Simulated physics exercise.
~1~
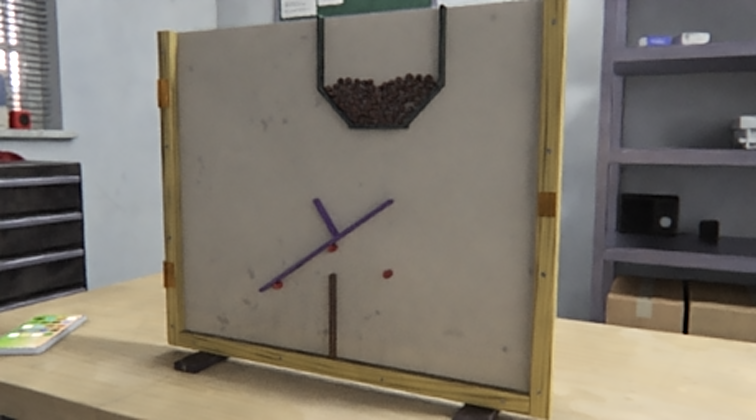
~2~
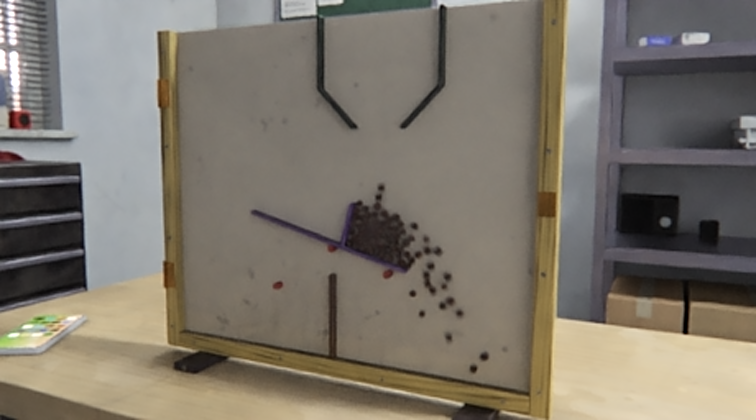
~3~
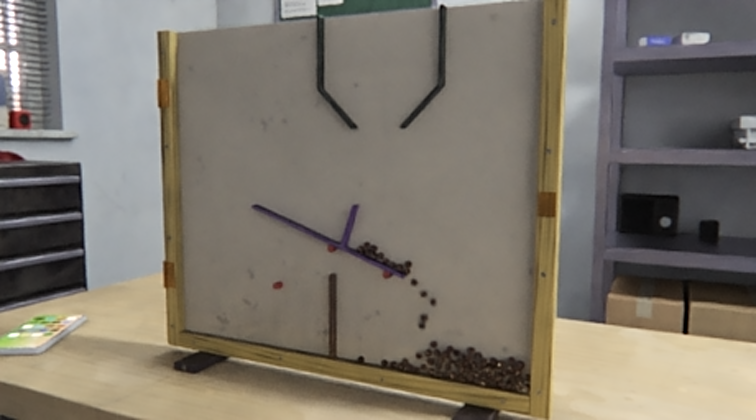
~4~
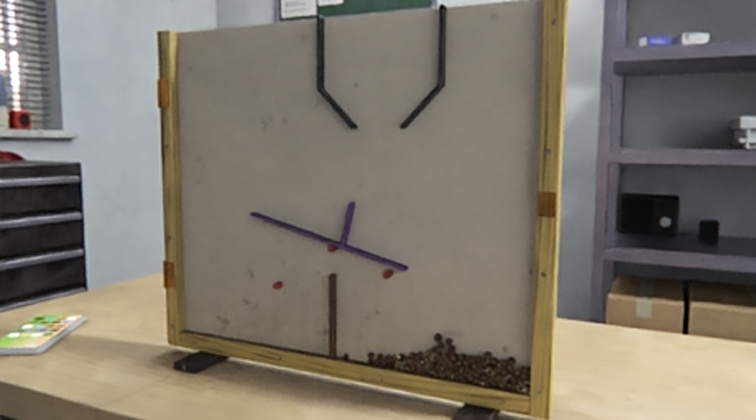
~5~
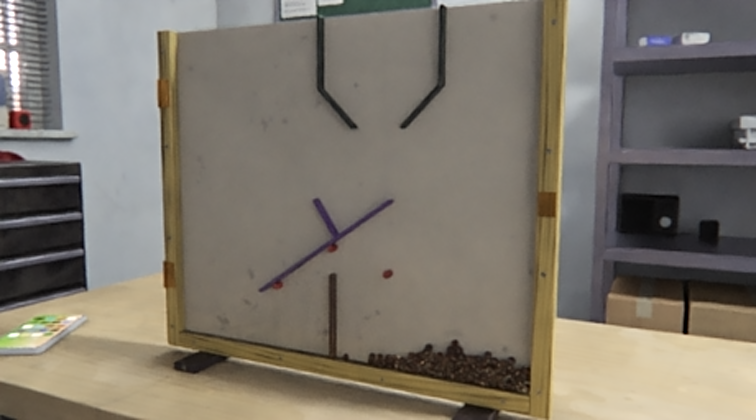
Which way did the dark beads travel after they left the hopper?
The dark beads moved down, landing on the purple tray and then spilling to the bottom of the case.
Dark beads dropped out of the hopper onto the purple seesaw tray, which tipped down to the right and spilled them all into the right bin. Once empty, the tray swung back to rest with its left end down, leaving the left bin empty.
